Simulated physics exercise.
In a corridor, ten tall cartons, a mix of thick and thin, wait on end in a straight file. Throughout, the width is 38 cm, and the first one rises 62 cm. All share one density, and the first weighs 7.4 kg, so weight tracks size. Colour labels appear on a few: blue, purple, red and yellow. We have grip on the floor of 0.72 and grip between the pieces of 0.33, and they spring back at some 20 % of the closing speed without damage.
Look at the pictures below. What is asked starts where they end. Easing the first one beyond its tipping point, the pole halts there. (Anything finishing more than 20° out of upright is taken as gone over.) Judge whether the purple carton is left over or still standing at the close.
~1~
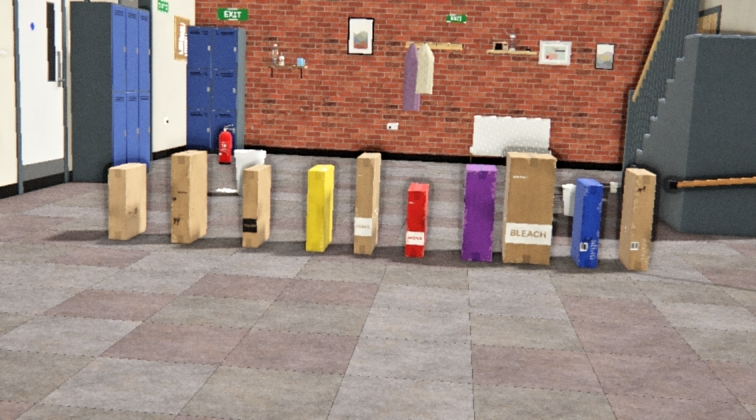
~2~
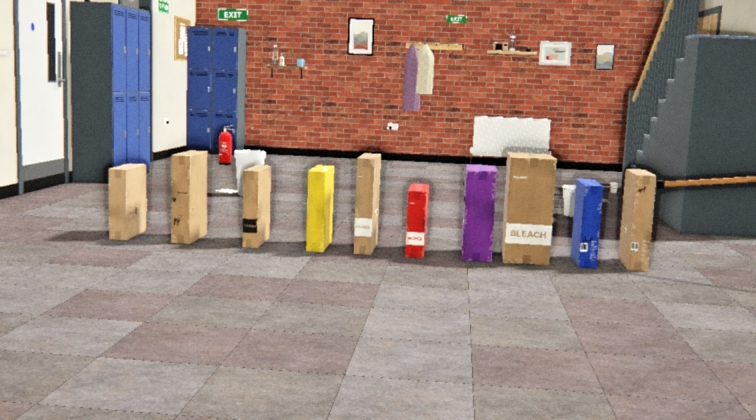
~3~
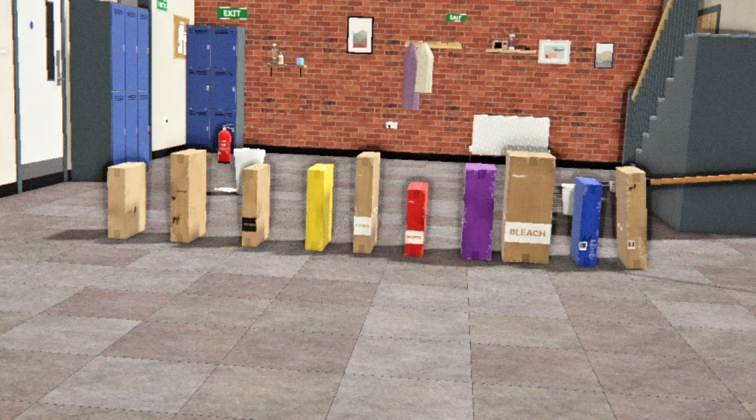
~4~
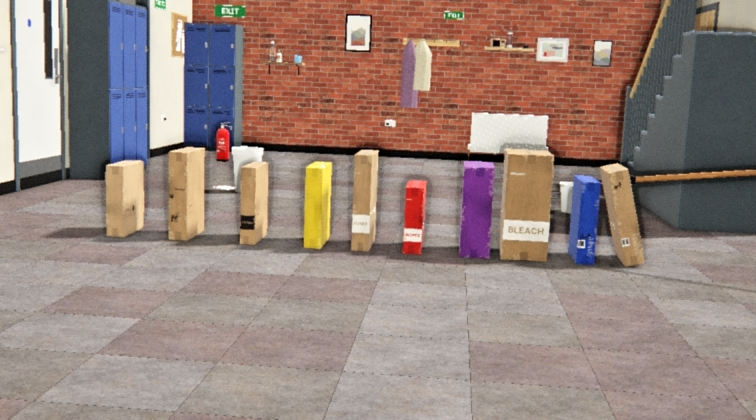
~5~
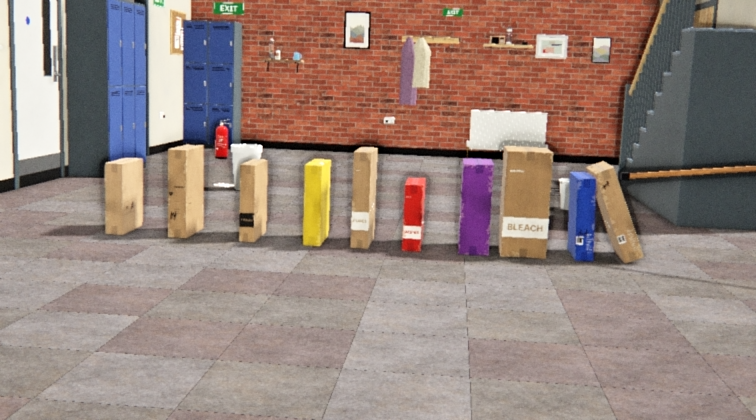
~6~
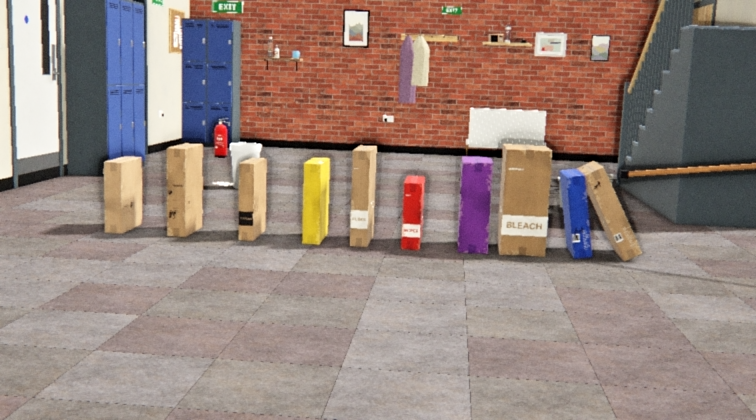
It does not tip.
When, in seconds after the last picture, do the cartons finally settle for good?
Rest time: Around 0.5 s.
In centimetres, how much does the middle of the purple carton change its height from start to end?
About 0 cm lower.
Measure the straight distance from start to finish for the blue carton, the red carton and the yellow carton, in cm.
Shift in cm - blue: 10; red: 0; yellow: 0.
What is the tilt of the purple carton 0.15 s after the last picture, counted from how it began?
I'd estimate close to 0°.
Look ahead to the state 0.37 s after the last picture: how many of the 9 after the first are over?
0 by that time.
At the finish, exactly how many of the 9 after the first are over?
0 in total.
Then, 0.06 s later than the last frame, none of the 9 other cartons over, 1 disturbed; purple carton unmoved; blue carton tilted 13°.
Then, 0.15 s later than the last frame, none of the 9 other cartons over, 1 disturbed; purple carton unmoved; blue carton tilted 19°.
Then, 0.37 s later than the last frame, none of the 9 other cartons over, 1 disturbed; purple carton unmoved; blue carton tilted 20°.
When it is over, none of the 9 other cartons over, 1 disturbed; purple carton unmoved; blue carton tilted 20°; red carton unmoved. Nine left standing. In pixels of the last frame, middles, purple carton near (475, 204), blue carton near (567, 212).
